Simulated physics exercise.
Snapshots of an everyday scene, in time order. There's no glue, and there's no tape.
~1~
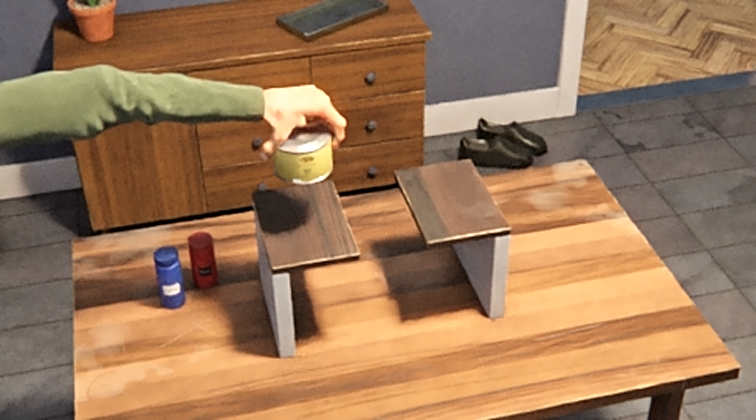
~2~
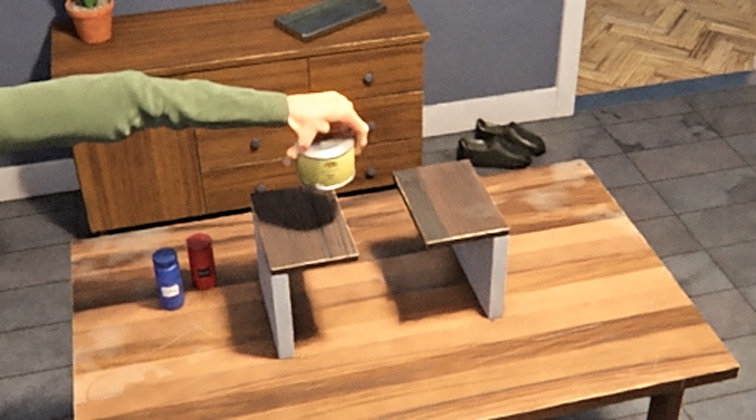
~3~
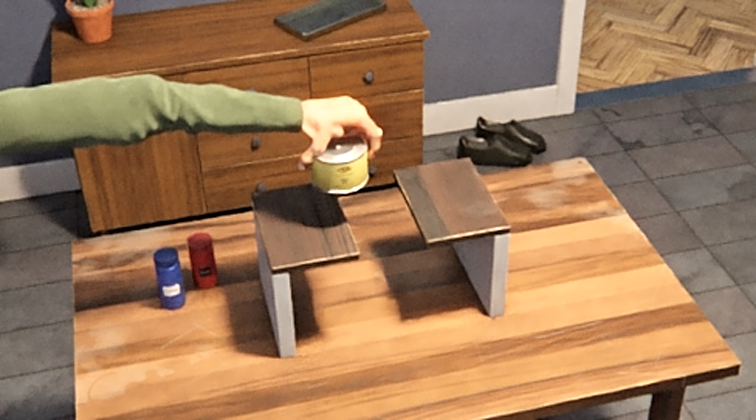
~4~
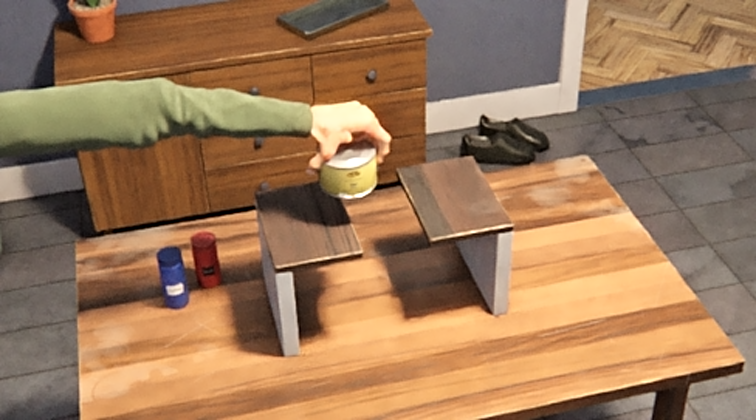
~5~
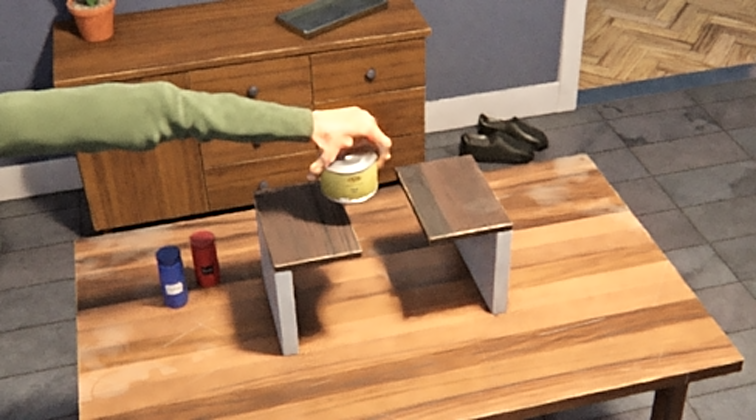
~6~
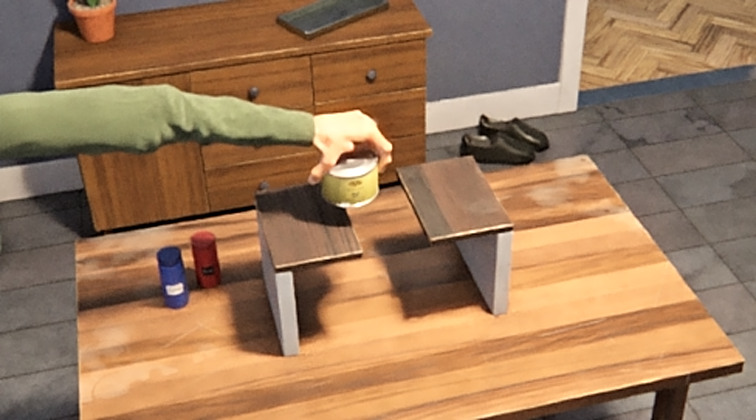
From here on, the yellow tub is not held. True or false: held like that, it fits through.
True.
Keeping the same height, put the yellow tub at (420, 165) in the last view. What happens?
Well, it simply gets stuck.
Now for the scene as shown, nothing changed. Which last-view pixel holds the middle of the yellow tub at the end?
Around (334, 292).
Then, 0.40 s after the last picture, yellow tub tipped 72° from how it was near (372, 217).
Then, 0.60 s after the last picture, yellow tub tipped 73° from how it was near (371, 275).
At rest, moved from the start, yellow tub; the other 2 in place. Seen from the same camera at the end, yellow tub near (334, 292). The tub reaches the table.
